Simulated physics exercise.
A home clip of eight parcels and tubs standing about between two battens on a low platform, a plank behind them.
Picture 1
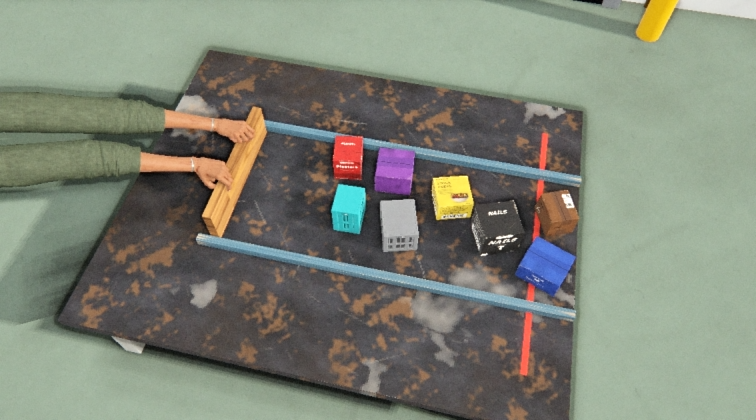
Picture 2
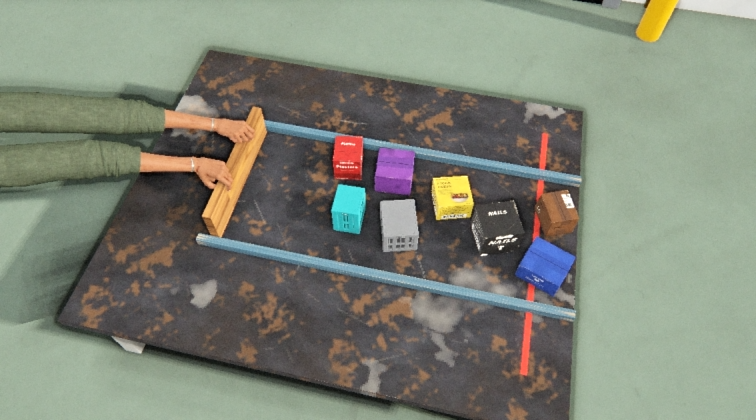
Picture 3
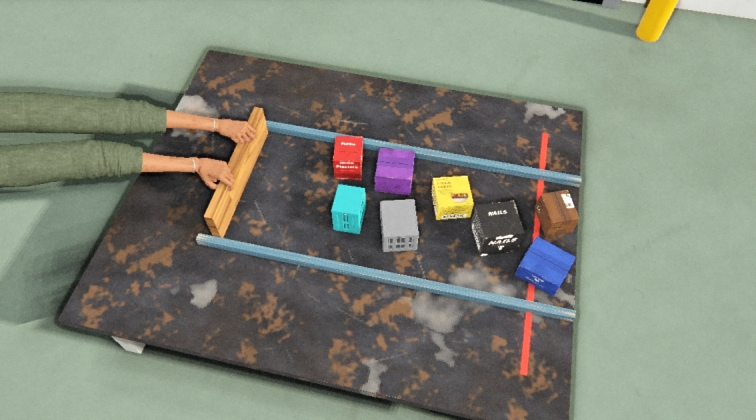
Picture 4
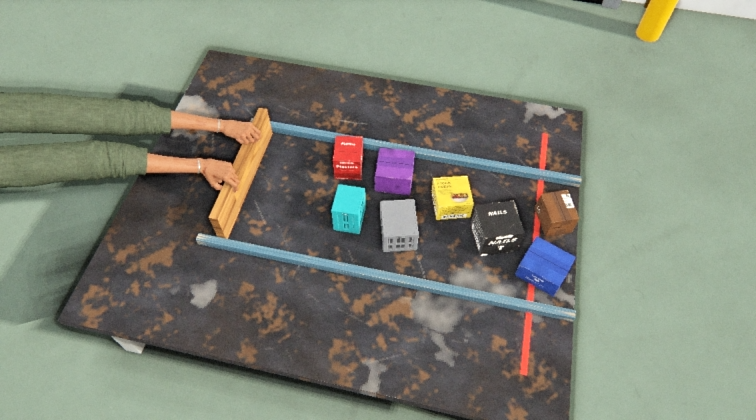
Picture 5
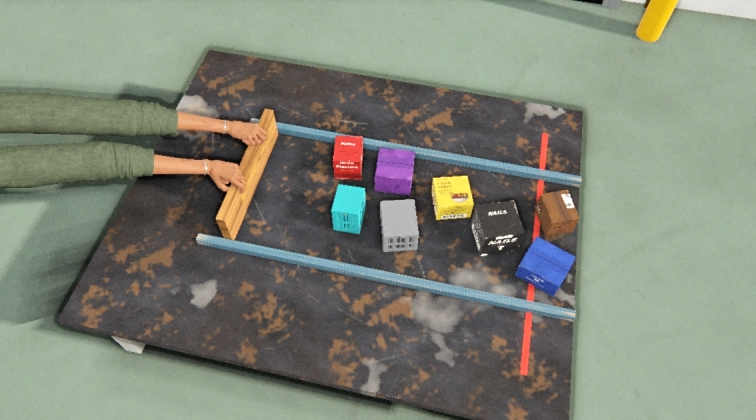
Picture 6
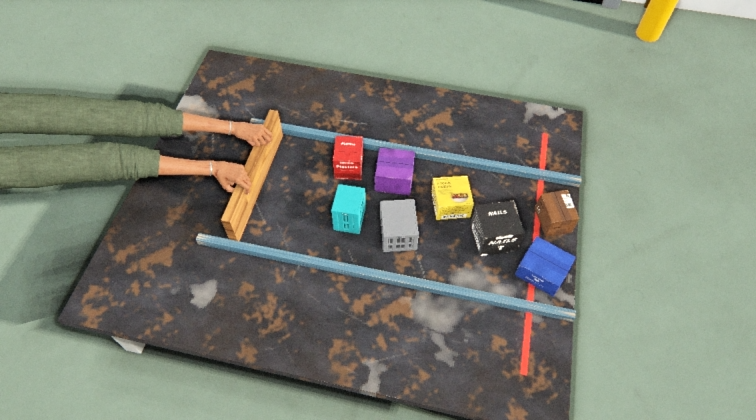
On a low speckled platform, two hands sliding a wooden plank slightly right between blue battens, eight colourful boxes staying still.
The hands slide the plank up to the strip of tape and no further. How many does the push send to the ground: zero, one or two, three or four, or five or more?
The number that fall off is five or more.
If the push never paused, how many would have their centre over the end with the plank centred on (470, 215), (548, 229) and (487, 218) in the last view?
In that order 1, 6 and 1.
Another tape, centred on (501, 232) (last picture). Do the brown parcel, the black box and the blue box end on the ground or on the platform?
The brown parcel tumbles off, the black box falls, the blue box tumbles off.
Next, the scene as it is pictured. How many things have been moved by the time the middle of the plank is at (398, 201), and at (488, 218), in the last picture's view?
At the one place 5, at the other 8.
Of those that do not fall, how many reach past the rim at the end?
The number is 0.
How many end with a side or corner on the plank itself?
That makes 2.
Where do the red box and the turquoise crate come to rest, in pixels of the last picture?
The red box stops around (556, 197); the turquoise crate around (552, 249).
A little later, none off yet; brown parcel at rest near (556, 213); blue box at rest near (545, 266); black box at rest near (497, 228).
When it is over, the number that fall off is five or more; down, purple box, grey crate, yellow box, black box, blue box and brown parcel.
